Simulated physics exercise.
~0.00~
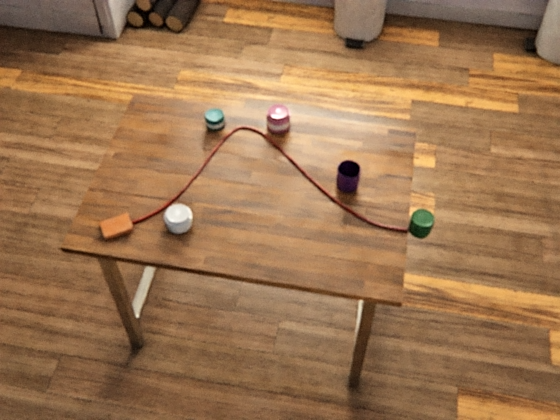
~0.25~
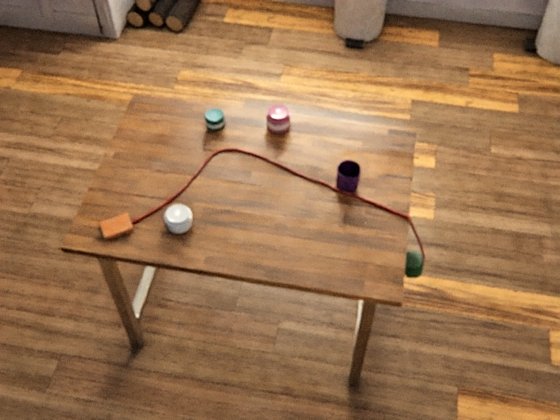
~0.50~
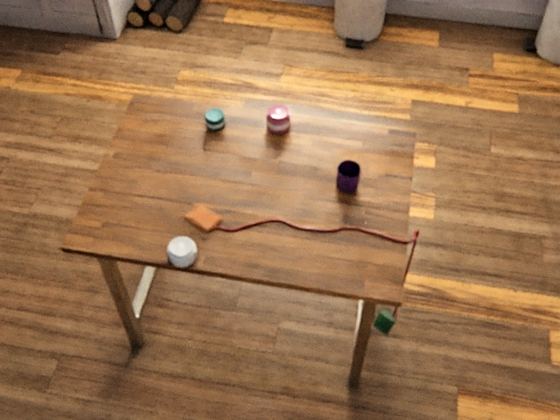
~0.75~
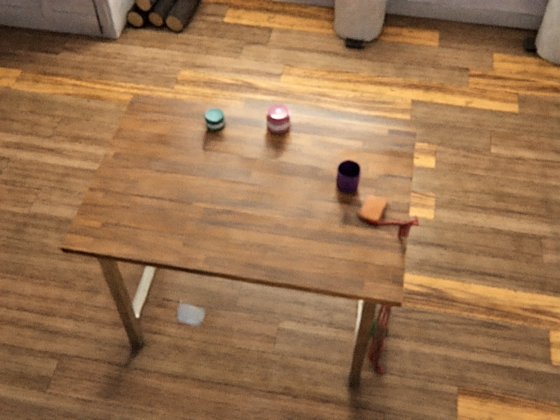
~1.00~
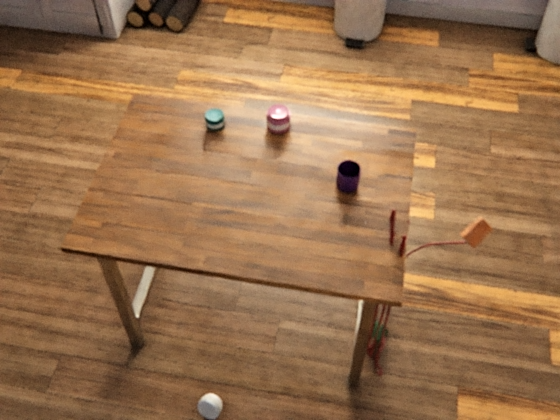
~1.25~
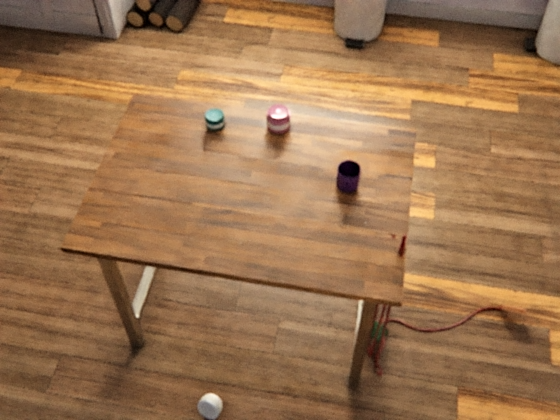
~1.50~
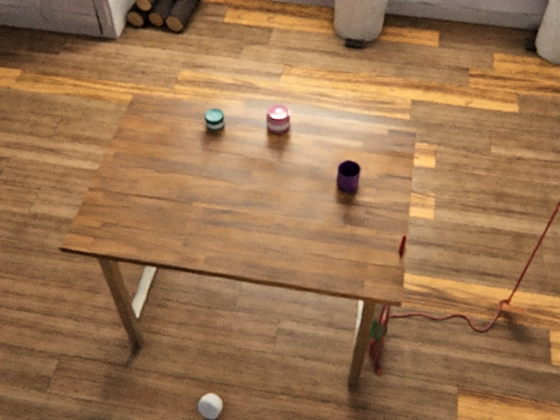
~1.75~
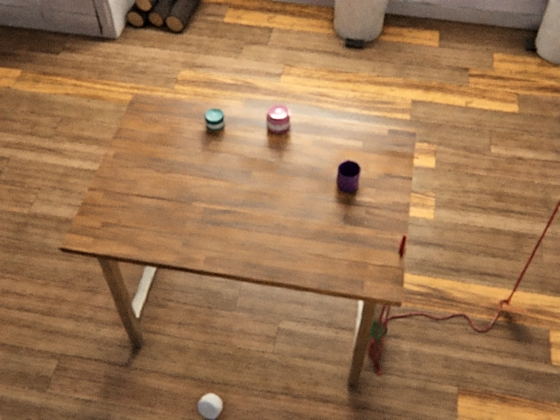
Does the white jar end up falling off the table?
Yes, the white jar goes over the near edge and ends up on the floor in front of the table, far from where it stood.
